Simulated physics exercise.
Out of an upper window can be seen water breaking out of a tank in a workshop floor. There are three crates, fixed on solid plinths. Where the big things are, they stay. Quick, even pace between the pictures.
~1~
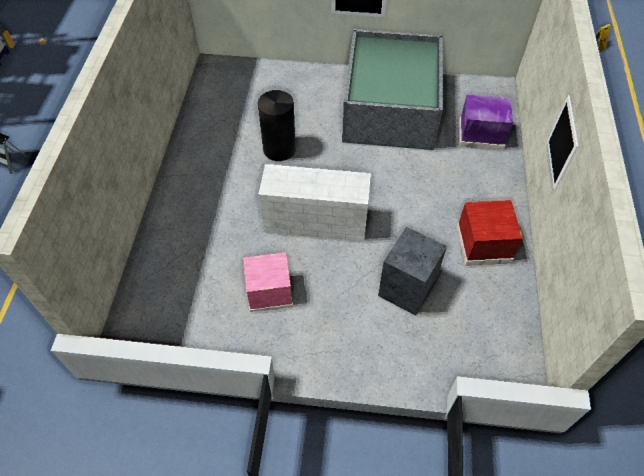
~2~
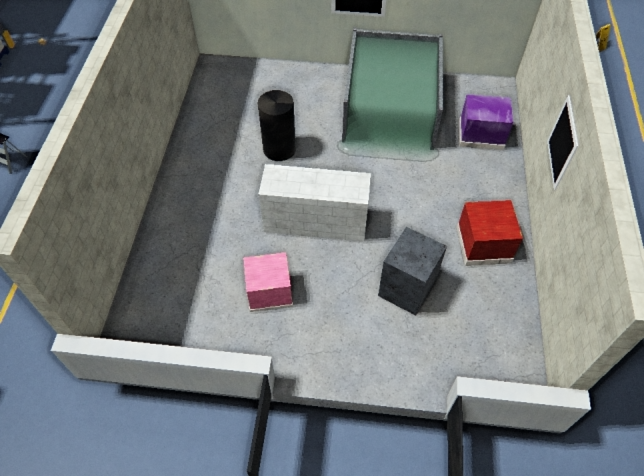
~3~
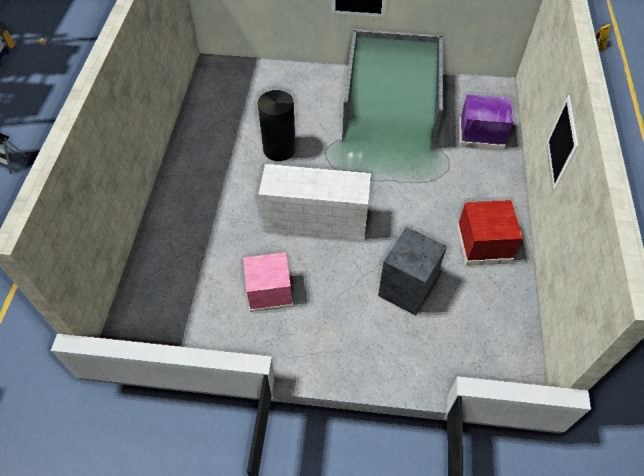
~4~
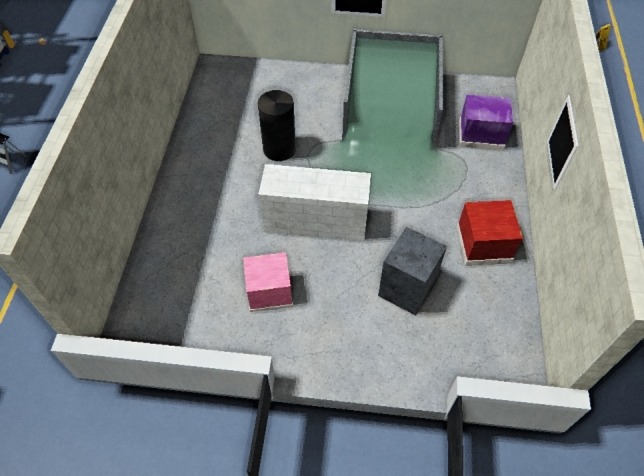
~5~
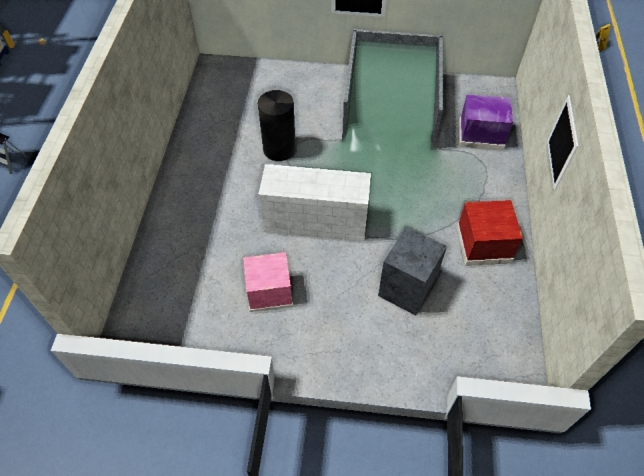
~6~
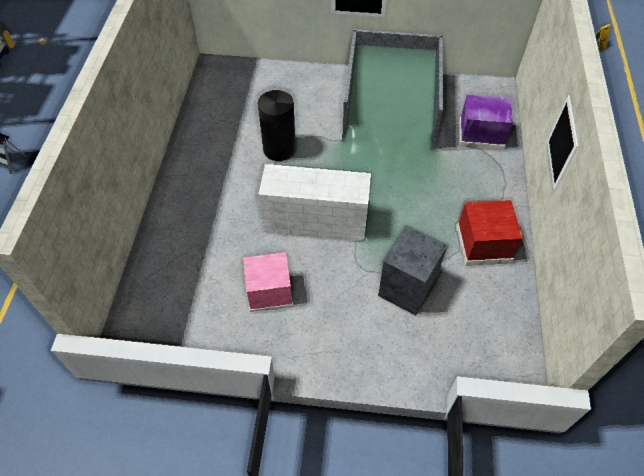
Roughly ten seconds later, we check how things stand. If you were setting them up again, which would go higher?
Result: The red crate will not stay dry, the purple crate will come through untouched, the pink crate will not stay dry.
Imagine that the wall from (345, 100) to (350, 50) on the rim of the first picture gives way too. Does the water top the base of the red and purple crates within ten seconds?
Observed: Red stays clear; purple stays clear.
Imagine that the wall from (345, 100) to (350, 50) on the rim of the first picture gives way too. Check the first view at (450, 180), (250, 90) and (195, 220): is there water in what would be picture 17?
So it's nothing at the first, liquid at the second and liquid at the third.
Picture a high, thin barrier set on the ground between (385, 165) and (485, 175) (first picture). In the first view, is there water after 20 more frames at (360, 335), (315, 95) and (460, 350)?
One by one: Spared, spared, soaked.
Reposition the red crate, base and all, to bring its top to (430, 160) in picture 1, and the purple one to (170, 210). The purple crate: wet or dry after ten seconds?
Outcome for the purple crate: It gets reached.
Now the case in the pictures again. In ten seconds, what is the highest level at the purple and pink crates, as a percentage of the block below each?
I'd say 80 per cent for the first one and 240 per cent for the second.
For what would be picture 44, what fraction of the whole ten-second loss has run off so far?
By my reckoning, 60 %.
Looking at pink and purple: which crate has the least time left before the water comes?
That would be the one in purple.
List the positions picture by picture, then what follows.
The first frame shows still water in the tank at (395, 71).
In the second frame, the front is at (436, 151), out from the gap at (389, 133).
In the third frame, the front is at (443, 169), out from the gap at (389, 134).
In the fourth frame, water pours out at (389, 135) and has run to (453, 188).
In the fifth frame, water pours out at (389, 135) and has run to a hidden place.
In the sixth frame, water pours out at (389, 136) and has run to a hidden place.
A moment on, water covers 35 % of the floor; the red crate water round its plinth, the purple crate water round its plinth, the pink crate not reached.
Next, water covers 55 % of the floor; the red crate water round its plinth, the purple crate water round its plinth, the pink crate water round its plinth.
Then, water covers 70 % of the floor; the red crate water round its plinth, the purple crate water round its plinth, the pink crate water round its plinth.
Later, water covers 95 % of the floor; the red crate water round its plinth, the purple crate water round its plinth, the pink crate water round its plinth.
In the end, water covers 100 % of the floor; the red crate was topped, the purple crate stayed above the water, the pink crate was topped.
